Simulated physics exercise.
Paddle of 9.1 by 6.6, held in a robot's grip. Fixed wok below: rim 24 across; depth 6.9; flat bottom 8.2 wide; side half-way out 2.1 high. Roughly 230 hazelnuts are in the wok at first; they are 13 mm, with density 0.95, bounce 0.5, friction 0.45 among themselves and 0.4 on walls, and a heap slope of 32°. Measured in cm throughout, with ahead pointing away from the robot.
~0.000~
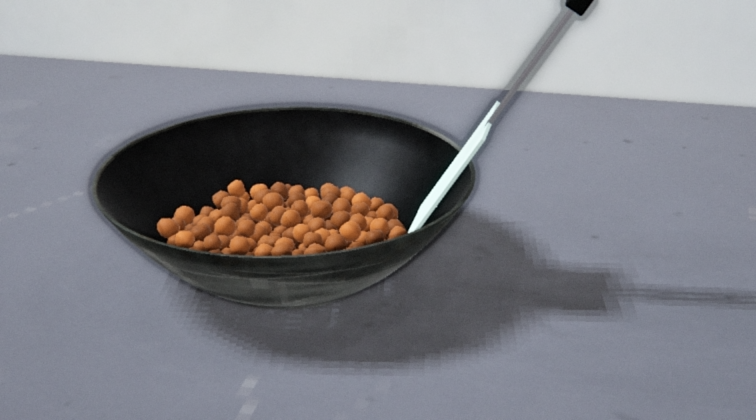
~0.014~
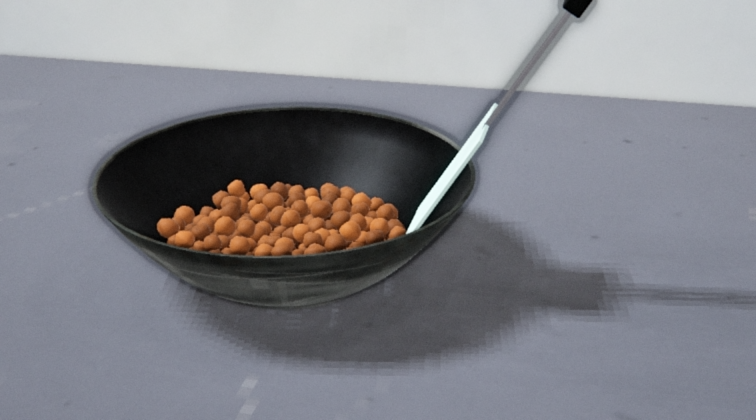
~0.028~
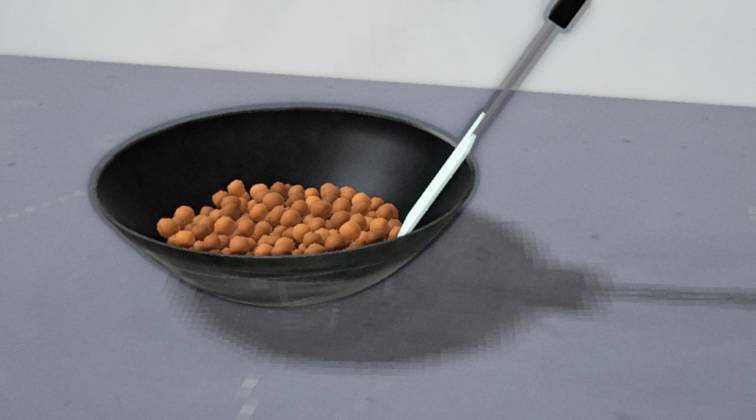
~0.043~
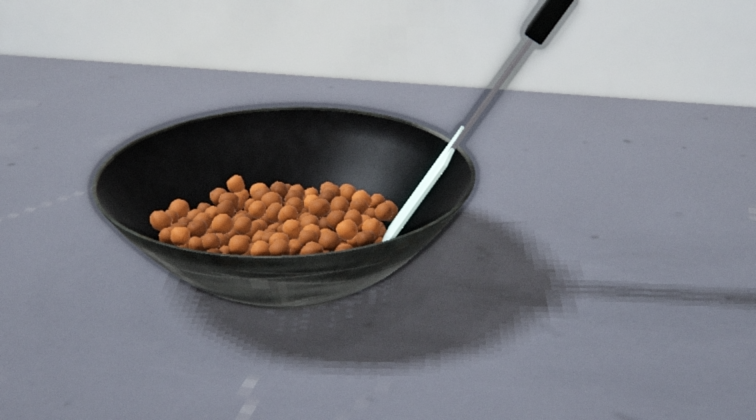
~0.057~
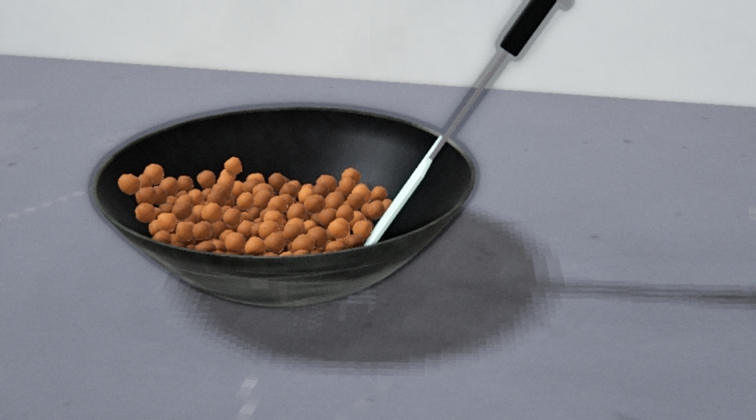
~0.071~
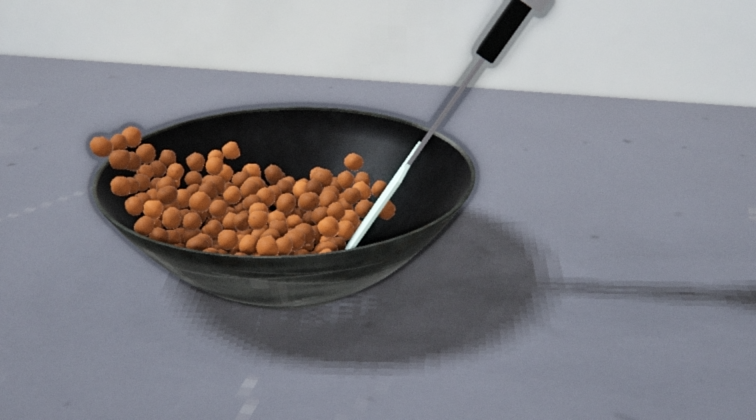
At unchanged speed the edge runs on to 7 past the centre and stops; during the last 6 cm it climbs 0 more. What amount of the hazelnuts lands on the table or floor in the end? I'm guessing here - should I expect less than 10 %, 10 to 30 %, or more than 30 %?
You should expect more than 30 %.
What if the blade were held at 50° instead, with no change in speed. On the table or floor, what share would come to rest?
Then roughly 40 percent.
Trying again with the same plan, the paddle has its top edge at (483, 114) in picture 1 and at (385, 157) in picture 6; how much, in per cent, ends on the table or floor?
Around 50 per cent finishes there.
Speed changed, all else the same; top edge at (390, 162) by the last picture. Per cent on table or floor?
I'd say around 50 per cent.
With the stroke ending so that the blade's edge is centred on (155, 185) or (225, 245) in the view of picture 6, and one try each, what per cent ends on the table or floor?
The two tries give near 55 and near 20 in a hundred.
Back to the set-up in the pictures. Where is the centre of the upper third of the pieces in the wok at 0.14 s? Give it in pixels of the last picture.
It is centred close to (166, 175).
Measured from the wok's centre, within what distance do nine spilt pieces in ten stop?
Distance: Approx. 60 cm.
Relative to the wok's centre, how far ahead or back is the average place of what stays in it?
The kept load is shifted forward by about 3.5 cm.
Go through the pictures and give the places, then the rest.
The first frame shows the paddle top edge at (491, 120), sloping 58°; upper third of the load around (294, 229), from x 170 to 400, top at y 190; 234 in the wok.
The second frame shows the paddle top edge at (489, 122), sloping 58°; upper third of the load around (294, 229), from x 170 to 400, top at y 190.
The third frame shows the paddle top edge at (476, 131), sloping 58°; upper third of the load around (294, 229), from x 170 to 400, top at y 190.
The fourth frame shows the paddle top edge at (455, 145), sloping 58°; upper third of the load around (285, 229), from x 160 to 390, top at y 185.
The fifth frame shows the paddle top edge at (432, 156), sloping 58°; upper third of the load around (248, 213), from x 130 to 390, top at y 165.
The sixth frame shows the paddle top edge at (410, 161), sloping 58°; upper third of the load around (215, 197), from x 100 to 385, top at y 135; 234 in the wok.
After 0.11 s, sloping 58°, highest piece 14 above the table; 220 in the wok, 14 on the blade or in flight.
After 0.14 s, sloping 58°, highest piece 18 above the table; 208 in the wok, 26 on the blade or in flight.
After 0.36 s, sloping 58°, highest piece 18 above the table; 131 in the wok, 48 on the table or floor, 55 on the blade or in flight.
After 1.41 s, sloping 58°, highest piece 6 above the table; 130 in the wok, 104 on the table or floor.
In the end, 130 in the wok, 104 on the table or floor. That is 44 % on the table or floor.
